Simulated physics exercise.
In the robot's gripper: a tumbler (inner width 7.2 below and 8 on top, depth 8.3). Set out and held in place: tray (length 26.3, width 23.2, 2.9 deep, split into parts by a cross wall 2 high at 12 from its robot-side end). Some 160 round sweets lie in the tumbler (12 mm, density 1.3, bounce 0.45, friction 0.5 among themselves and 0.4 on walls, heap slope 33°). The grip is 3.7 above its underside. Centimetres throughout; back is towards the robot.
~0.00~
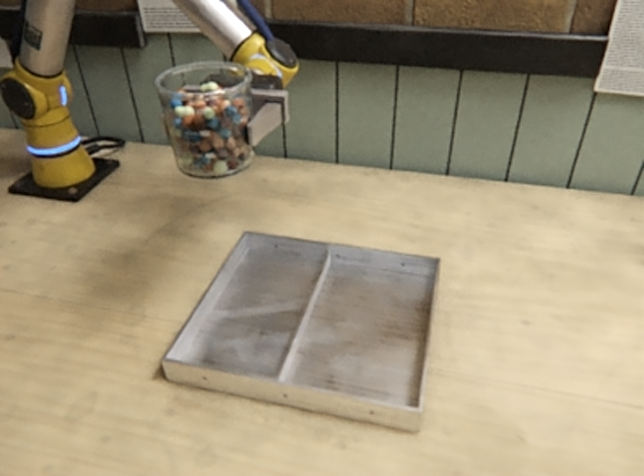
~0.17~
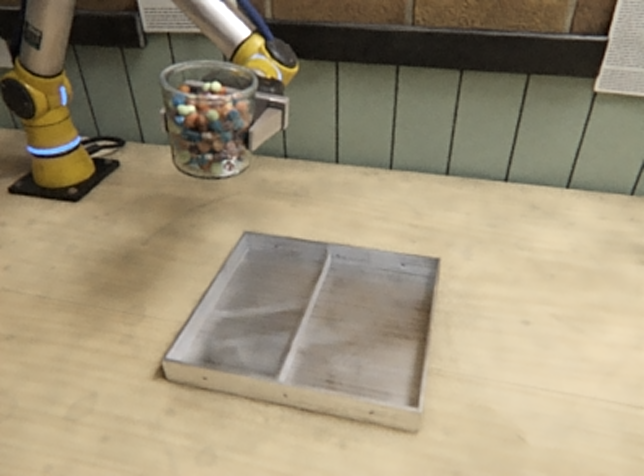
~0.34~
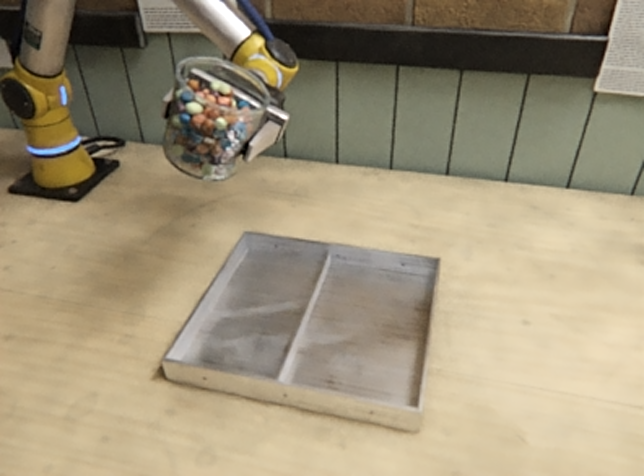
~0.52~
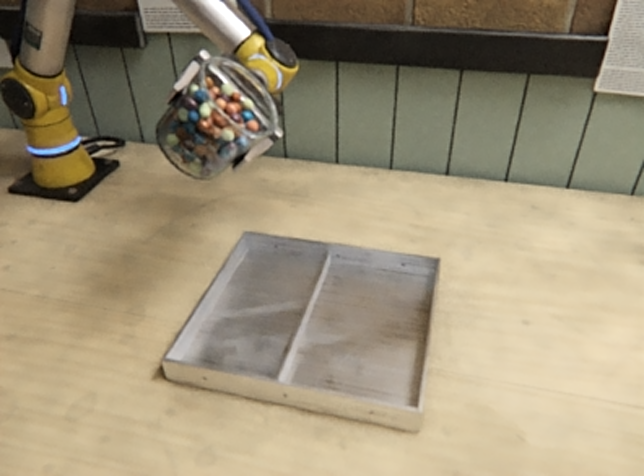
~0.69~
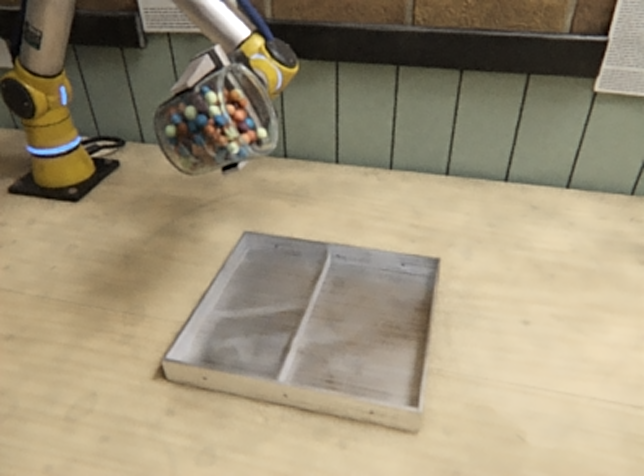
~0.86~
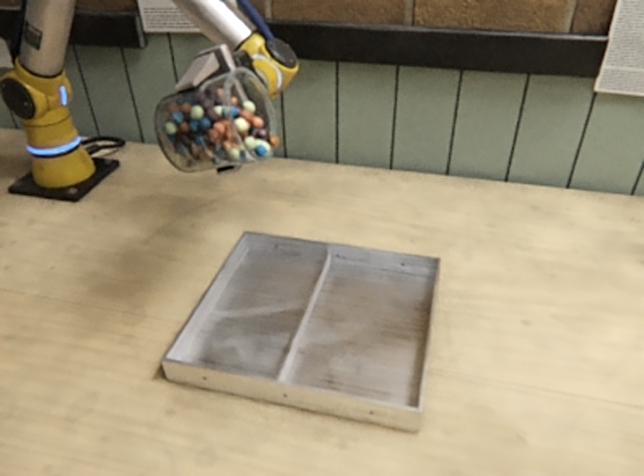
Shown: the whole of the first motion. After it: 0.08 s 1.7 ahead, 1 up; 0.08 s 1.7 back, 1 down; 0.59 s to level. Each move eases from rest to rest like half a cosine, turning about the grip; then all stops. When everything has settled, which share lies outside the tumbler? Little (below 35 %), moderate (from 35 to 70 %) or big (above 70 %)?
Outside the tumbler the share is little, below 35 %.
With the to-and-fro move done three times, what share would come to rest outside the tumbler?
In that case some 50 per cent.
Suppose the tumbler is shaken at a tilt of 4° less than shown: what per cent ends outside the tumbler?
About 20 per cent.
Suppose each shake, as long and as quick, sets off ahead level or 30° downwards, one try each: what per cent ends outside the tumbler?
Some 20 and 10 per cent.
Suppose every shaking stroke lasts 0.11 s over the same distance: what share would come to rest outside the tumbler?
It would be near 10 per cent.
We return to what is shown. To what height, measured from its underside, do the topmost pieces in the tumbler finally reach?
Roughly 7.0 cm.
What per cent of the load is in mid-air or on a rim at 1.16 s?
Roughly 15 per cent.
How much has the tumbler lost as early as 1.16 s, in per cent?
Near 25 per cent so far.
After 1.16 s, tilted 62° forward, highest piece 26 above the table; 116 in the tumbler, 15 in the far-side part, 24 in flight or on a rim.
After 1.46 s, tilted 11° forward, highest piece 28 above the table; 114 in the tumbler, 38 in the far-side part, 2 in the robot-side part, 1 on the table or floor.
After 1.81 s, level, highest piece 28 above the table; 114 in the tumbler, 38 in the far-side part, 2 in the robot-side part, 1 on the table or floor.
After 2.86 s, level, highest piece 28 above the table; 114 in the tumbler, 38 in the far-side part, 2 in the robot-side part, 1 on the table or floor.
In the end, 114 in the tumbler, 38 in the far-side part, 2 in the robot-side part, 1 on the table or floor. That is 26 % outside the tumbler.
